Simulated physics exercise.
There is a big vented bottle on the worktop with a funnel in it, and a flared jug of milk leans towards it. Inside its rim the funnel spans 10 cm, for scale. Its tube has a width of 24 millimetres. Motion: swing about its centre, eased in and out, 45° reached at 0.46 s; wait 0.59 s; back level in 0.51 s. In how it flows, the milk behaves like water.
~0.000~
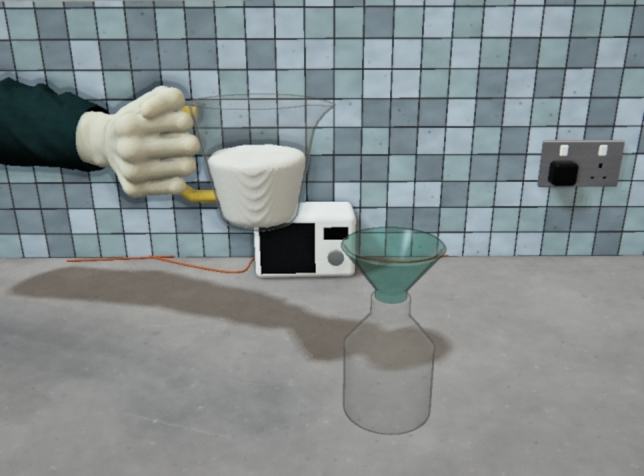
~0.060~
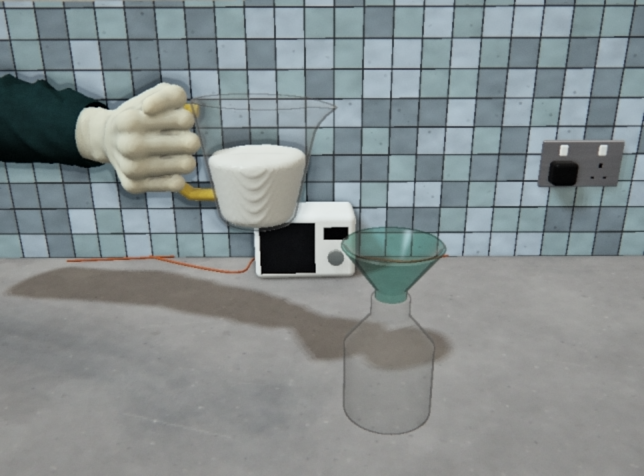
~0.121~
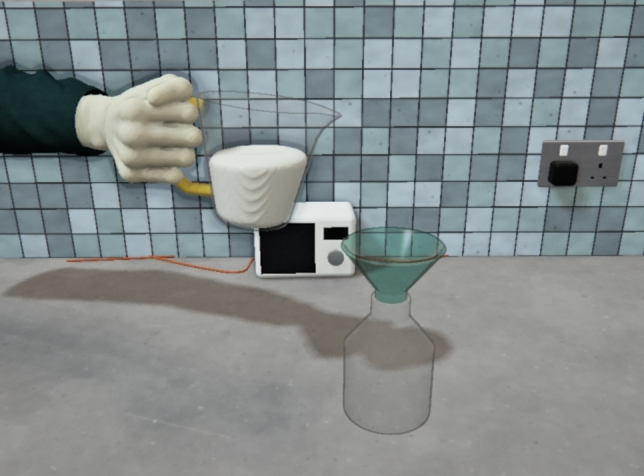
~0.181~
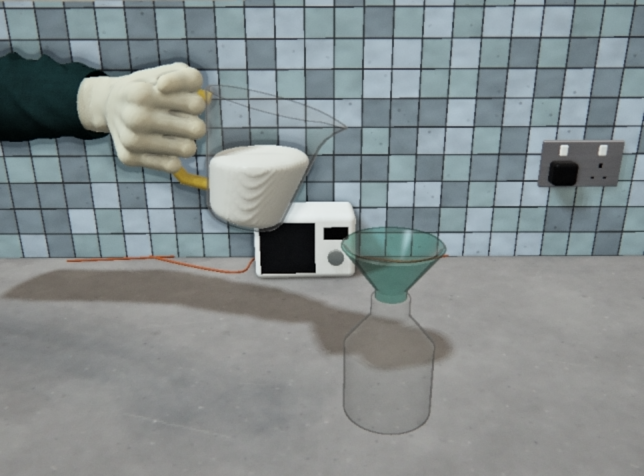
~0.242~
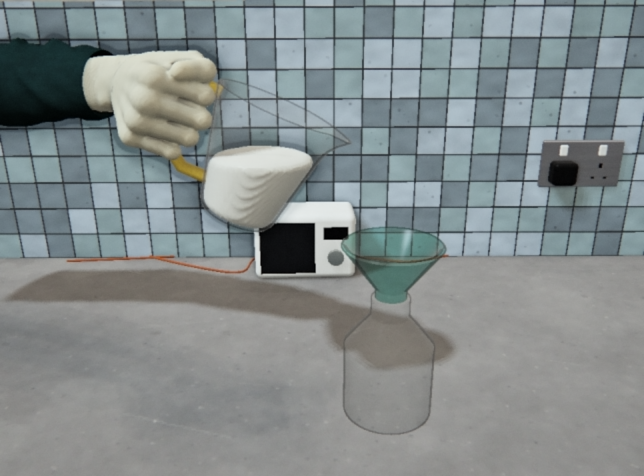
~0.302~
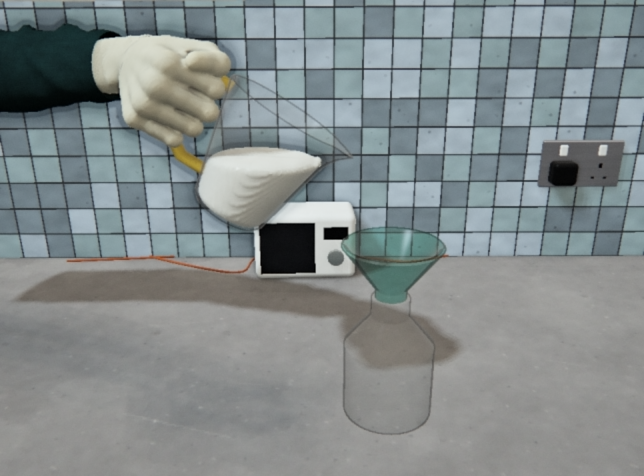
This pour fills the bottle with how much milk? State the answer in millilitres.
The bottle takes in about 45 ml.
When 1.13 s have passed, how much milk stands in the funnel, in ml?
About 5 ml is in the funnel.
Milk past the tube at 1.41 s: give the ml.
Roughly 50 ml.
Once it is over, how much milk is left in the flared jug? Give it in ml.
Roughly 330 ml.
By 0.63 s the tilt is 45° and 0 ml has passed the tube, 5 ml is in the funnel, 360 ml in the flared jug and 0 ml has missed.
By 0.88 s the tilt is 45° and 25 ml has passed the tube, 5 ml is in the funnel, 345 ml in the flared jug and 0 ml has missed.
By 1.13 s the tilt is 42° and 35 ml has passed the tube, 5 ml is in the funnel, 335 ml in the flared jug and 0 ml has missed.
By 1.41 s the tilt is 9° and 45 ml has passed the tube, 0 ml is in the funnel, 330 ml in the flared jug and 0 ml has missed.
At rest 45 ml has passed the tube, 0 ml is in the funnel, 330 ml in the flared jug and 0 ml has missed.
